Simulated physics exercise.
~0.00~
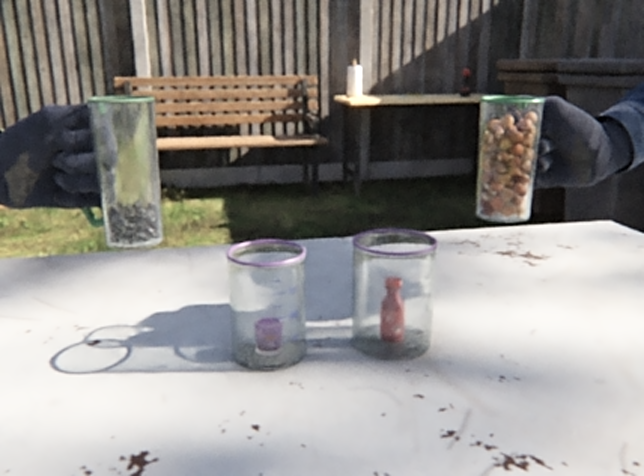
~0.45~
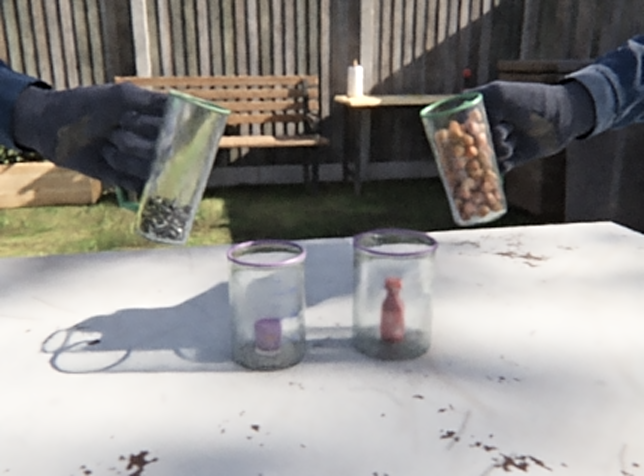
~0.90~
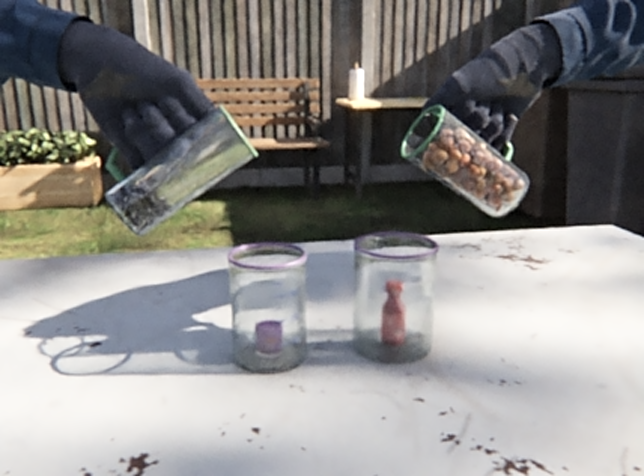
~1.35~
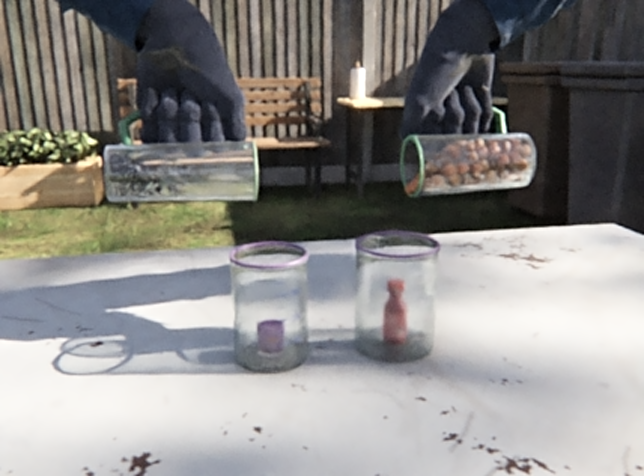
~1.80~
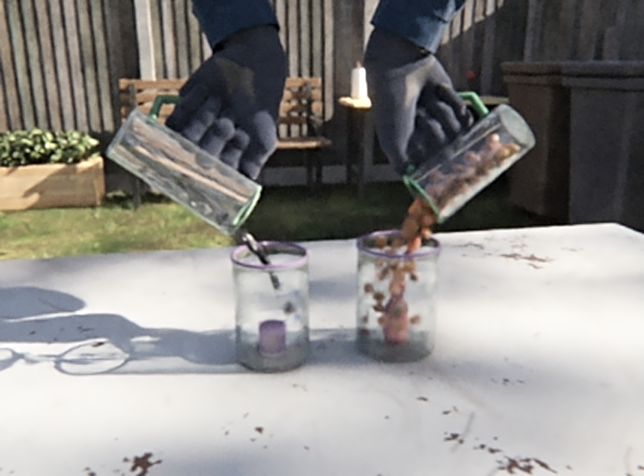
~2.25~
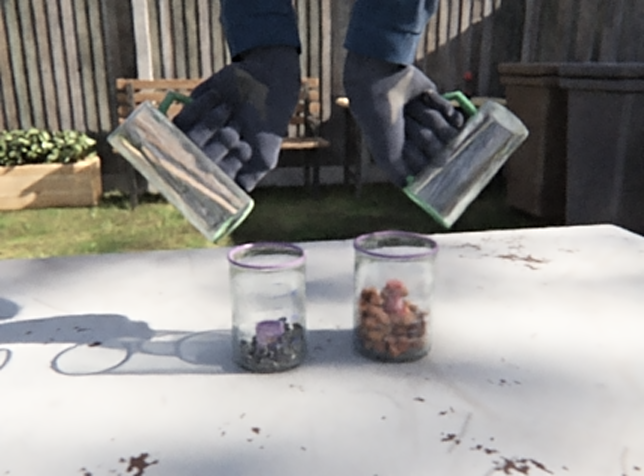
In a sunny fenced garden, seen from the front across a white table with rusty patches, two clear beakers with purple rims stand side by side. The left holds a small purple object and the right a reddish bottle-shaped one, with a wooden bench behind. Two dark-gloved hands raise green-rimmed cups, the left with dark bits and the right filled with brown, nut-like pieces. The hands tilt the cups inward, lay them on their sides, then tip them further, and both loads pour into the beakers. The cups end empty, with both objects still showing above the shallow dark fill and deeper brown fill.
